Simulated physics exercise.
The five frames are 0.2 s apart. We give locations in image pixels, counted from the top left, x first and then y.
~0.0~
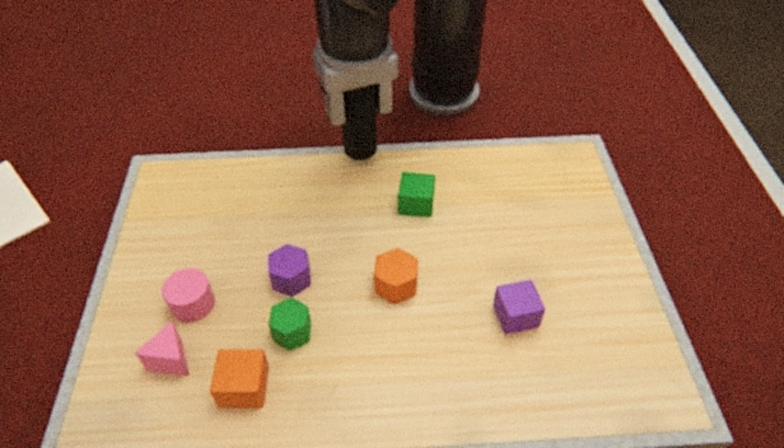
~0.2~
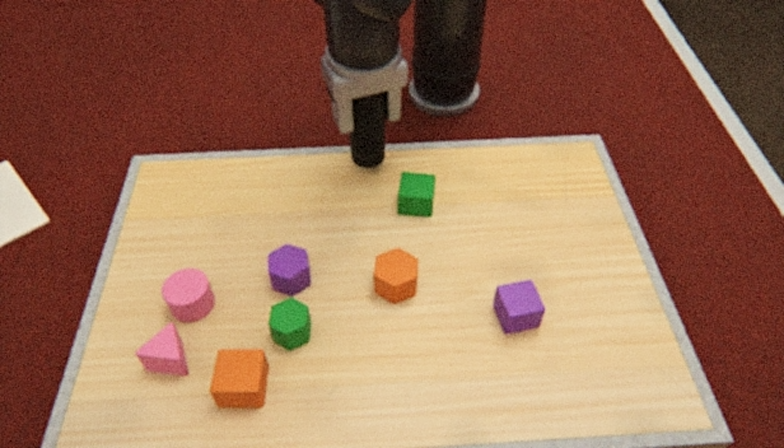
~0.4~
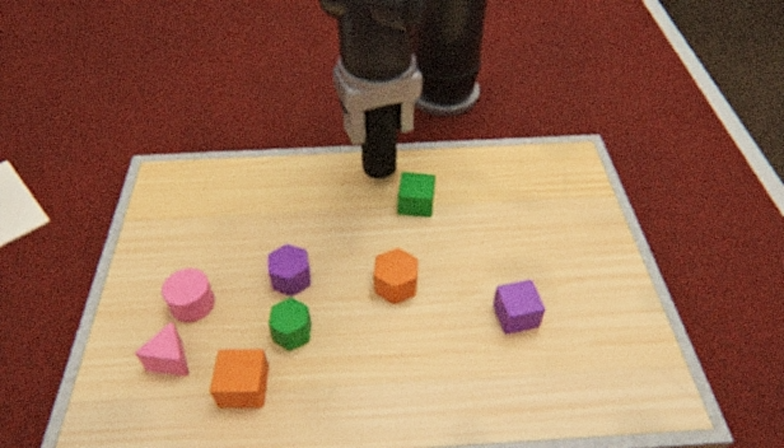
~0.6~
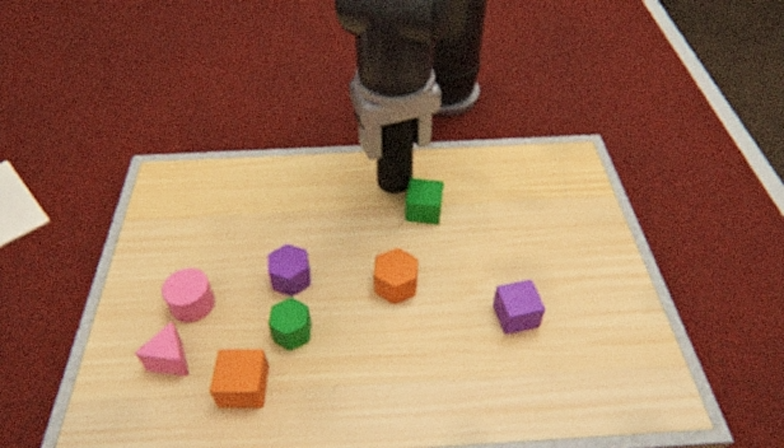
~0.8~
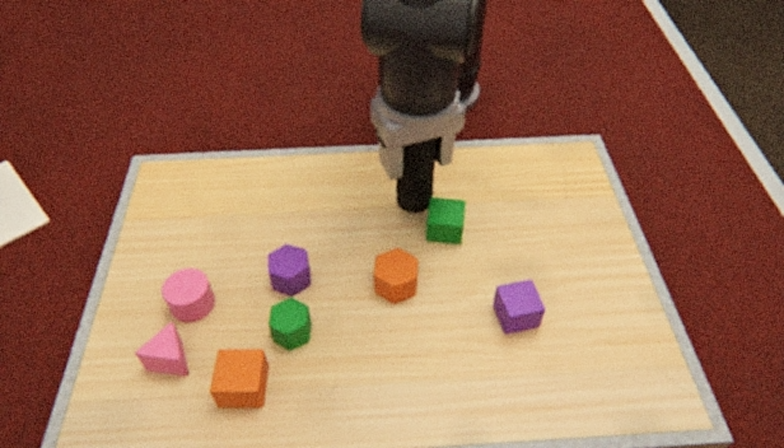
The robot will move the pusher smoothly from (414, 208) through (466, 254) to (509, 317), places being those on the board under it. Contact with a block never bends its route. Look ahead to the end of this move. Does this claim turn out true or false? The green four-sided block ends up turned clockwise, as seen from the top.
True
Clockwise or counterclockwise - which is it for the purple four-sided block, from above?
Counter-clockwise, from overhead.
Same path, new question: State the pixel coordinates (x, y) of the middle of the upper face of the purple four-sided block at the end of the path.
Most likely (576, 360).
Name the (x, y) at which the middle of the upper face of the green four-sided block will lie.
For the centre of its top, I'd go with (549, 325).
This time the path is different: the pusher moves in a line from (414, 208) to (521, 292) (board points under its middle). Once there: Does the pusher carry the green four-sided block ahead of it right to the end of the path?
Yes
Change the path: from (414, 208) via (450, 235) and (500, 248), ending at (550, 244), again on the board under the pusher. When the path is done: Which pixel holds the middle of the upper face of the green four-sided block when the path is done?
It comes to (511, 261).
On the path given first. One third of the way, pusher (452, 229); green four-sided block (482, 241), turned 25° clockwise.
Two thirds of the way, pusher (481, 267); green four-sided block (514, 280), turned 40° clockwise; purple four-sided block (534, 315), turned 15° anticlockwise.
At the end, pusher (511, 310); orange six-sided block not moved; green four-sided block (549, 325), turned 35° clockwise; purple four-sided block (576, 360), turned 35° anticlockwise.
